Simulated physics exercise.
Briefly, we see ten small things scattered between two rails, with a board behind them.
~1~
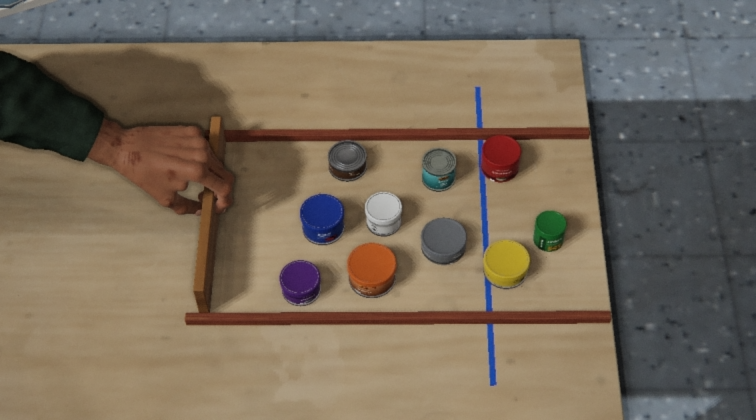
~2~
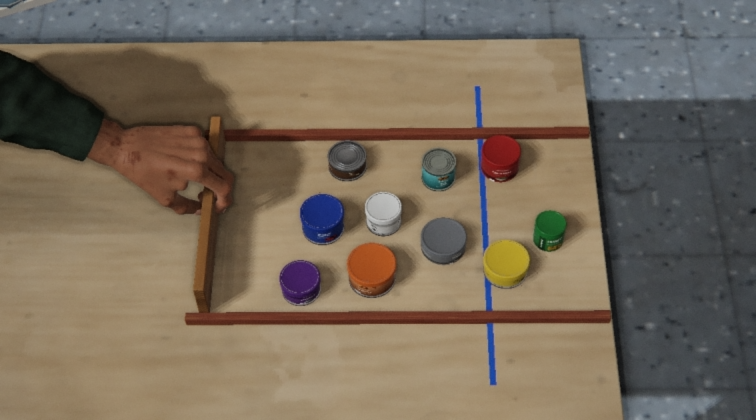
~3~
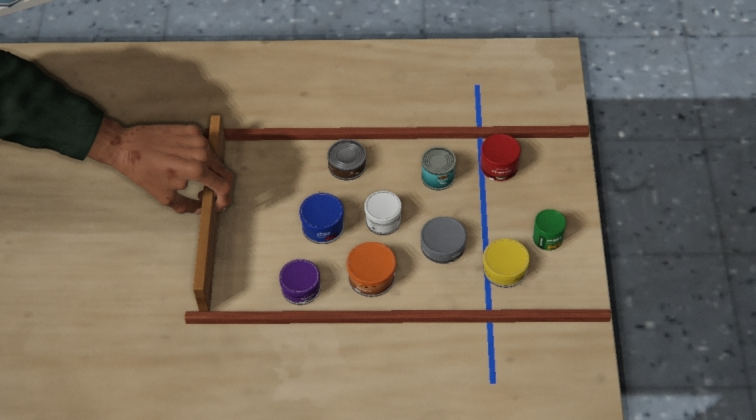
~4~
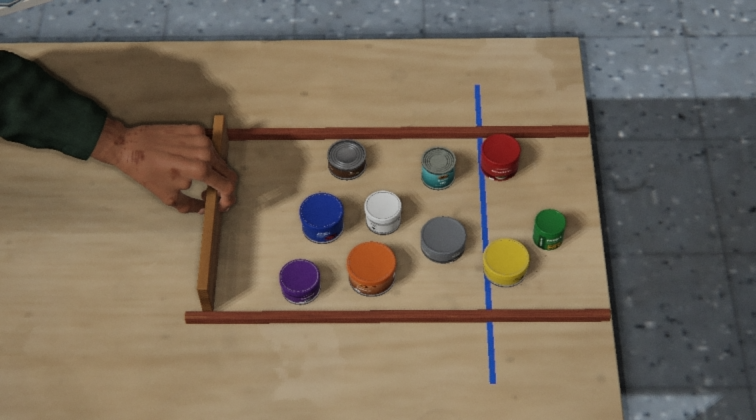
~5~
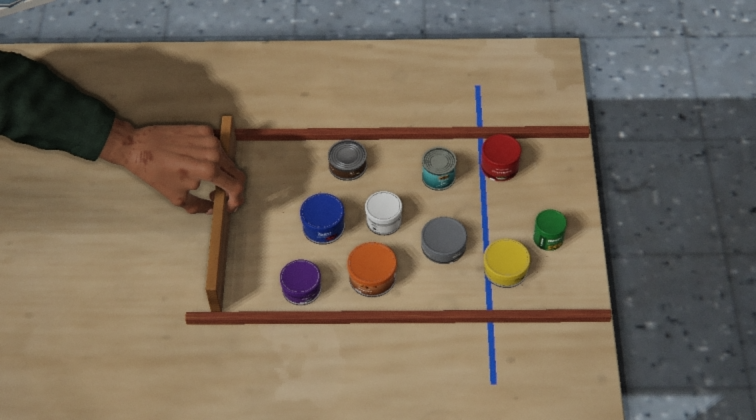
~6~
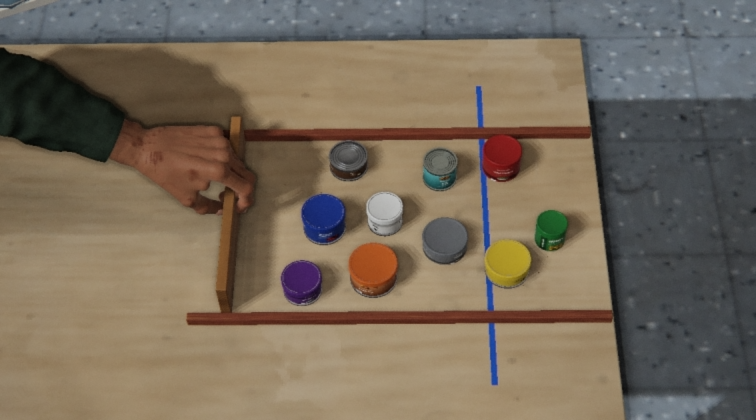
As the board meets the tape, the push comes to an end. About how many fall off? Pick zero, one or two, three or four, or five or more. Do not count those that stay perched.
Zero fall off.
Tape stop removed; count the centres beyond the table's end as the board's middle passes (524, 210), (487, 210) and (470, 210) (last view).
In order, that gives 2, then 0, then 0.
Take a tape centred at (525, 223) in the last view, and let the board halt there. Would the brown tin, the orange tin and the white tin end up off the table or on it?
The brown tin is still there; as for the orange tin, it is still there; and the white tin is still there.
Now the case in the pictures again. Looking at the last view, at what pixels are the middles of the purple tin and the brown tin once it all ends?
Near (510, 292) and (501, 150).
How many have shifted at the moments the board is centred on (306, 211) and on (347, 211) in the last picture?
First 2 and then 5.
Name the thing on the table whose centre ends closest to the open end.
That is the green tub.
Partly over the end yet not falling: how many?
It would come to 0.
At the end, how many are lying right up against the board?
The answer is 4.
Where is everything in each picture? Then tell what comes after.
The first picture shows green tub (550, 231); red tub (501, 159); yellow tin (506, 264); board (211, 212); tape (485, 224).
The second picture shows red tub (500, 159); purple tin (301, 283).
The third picture shows yellow tin (506, 263); orange tin (372, 270).
The fourth picture shows green tub (549, 230); brown tin (347, 160).
The fifth picture shows red tub (501, 158); board (222, 211).
The sixth picture shows green tub (551, 231); red tub (502, 159); yellow tin (507, 264); board (232, 212); tape (486, 223).
Soon after, none off yet; green tub at rest near (551, 231); red tub at rest near (502, 159); yellow tin at rest near (507, 264).
Then, none off yet; green tub at rest near (551, 231); red tub at rest near (502, 159); yellow tin at rest near (508, 265).
At rest, the number that fall off is zero.
